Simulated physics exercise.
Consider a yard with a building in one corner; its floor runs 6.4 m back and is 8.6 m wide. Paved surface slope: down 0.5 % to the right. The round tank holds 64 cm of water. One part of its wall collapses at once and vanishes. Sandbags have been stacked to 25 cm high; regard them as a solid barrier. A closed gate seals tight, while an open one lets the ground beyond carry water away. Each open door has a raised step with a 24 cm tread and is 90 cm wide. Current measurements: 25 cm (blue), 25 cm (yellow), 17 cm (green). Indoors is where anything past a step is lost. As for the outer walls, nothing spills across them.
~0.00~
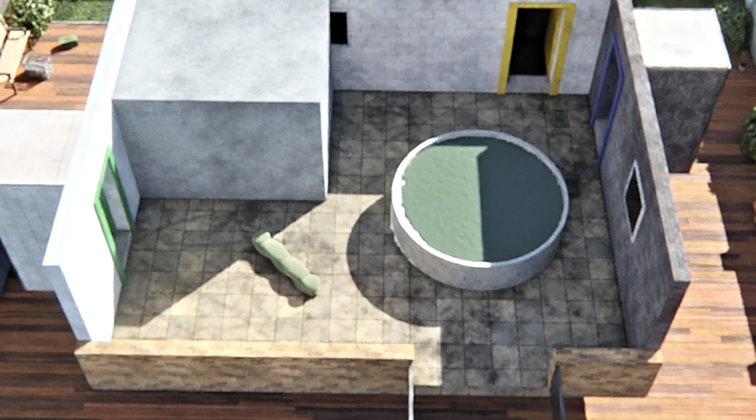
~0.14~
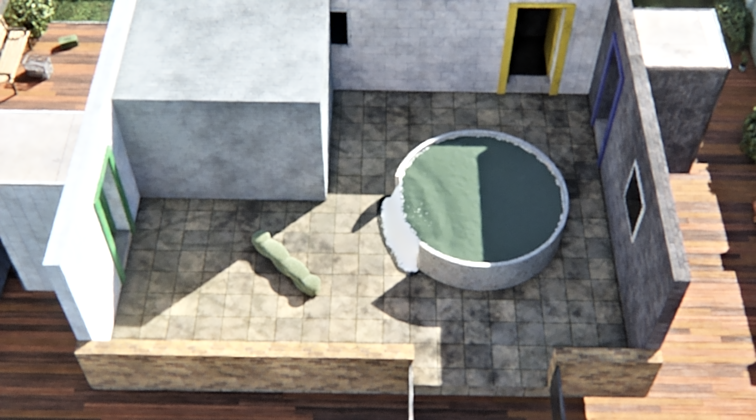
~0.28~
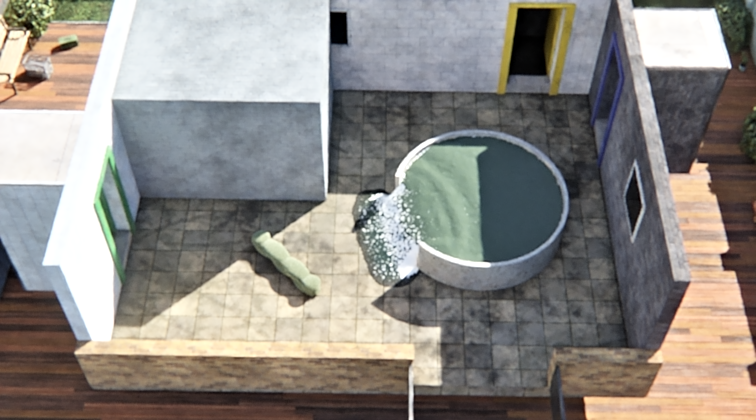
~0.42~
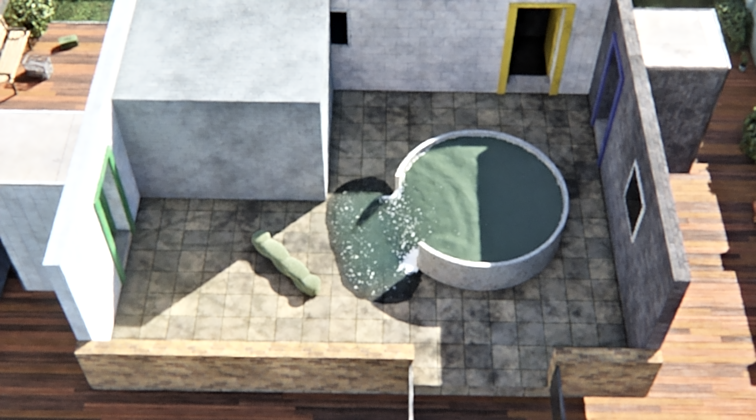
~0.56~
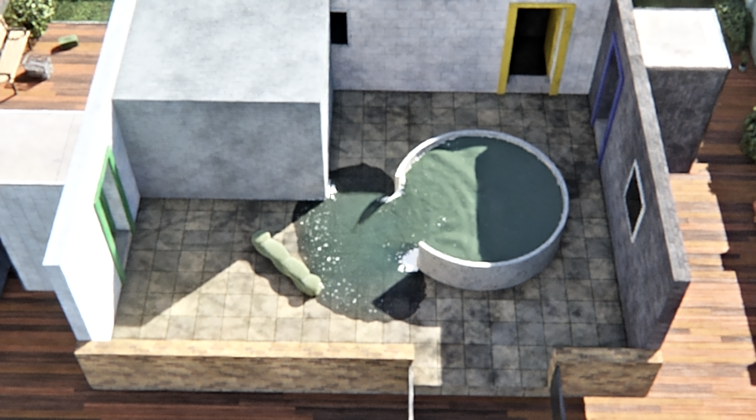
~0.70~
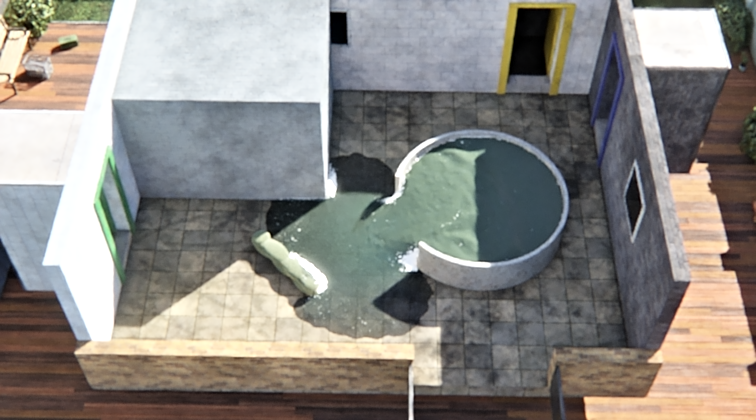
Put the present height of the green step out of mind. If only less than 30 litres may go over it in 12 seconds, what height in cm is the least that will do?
It needs to be about 20 cm high.
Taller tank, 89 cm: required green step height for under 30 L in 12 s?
Step height: Approx. 30 cm.
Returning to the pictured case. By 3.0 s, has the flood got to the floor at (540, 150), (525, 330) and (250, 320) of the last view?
Untouched, untouched, awash.
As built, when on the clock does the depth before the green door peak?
The level tops out near 3.2 seconds.
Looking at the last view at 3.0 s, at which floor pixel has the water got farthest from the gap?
I'd put the front's tip around (106, 365).
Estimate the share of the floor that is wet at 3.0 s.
The wet part is about 55 per cent.
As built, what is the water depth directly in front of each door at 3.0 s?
Depth at blue 0 cm, at yellow 0 cm, at green 27 cm.
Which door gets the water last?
Blue.
After 1.4 s water covers 30 % of the floor, deepest (40 cm) near (311, 277); it has not reached the green door.
After 3.0 s water covers 55 % of the floor, deepest (38 cm) near (148, 209); 27 cm at the green door, 6 litres in over its 17 cm step.
After 12.0 s water covers 95 % of the floor, deepest (16 cm) near (601, 217); 11 cm at the green door, 54 litres in over its 17 cm step.
At the green door as built, the water arrived by 2.0 s and peaked near 27 cm at 3.2 s.
Run again over the same 12 s with other heights there, 54 litres in over 17 cm, 12 litres over 23 cm. The limit of 30 litres is kept from about 20 cm up.
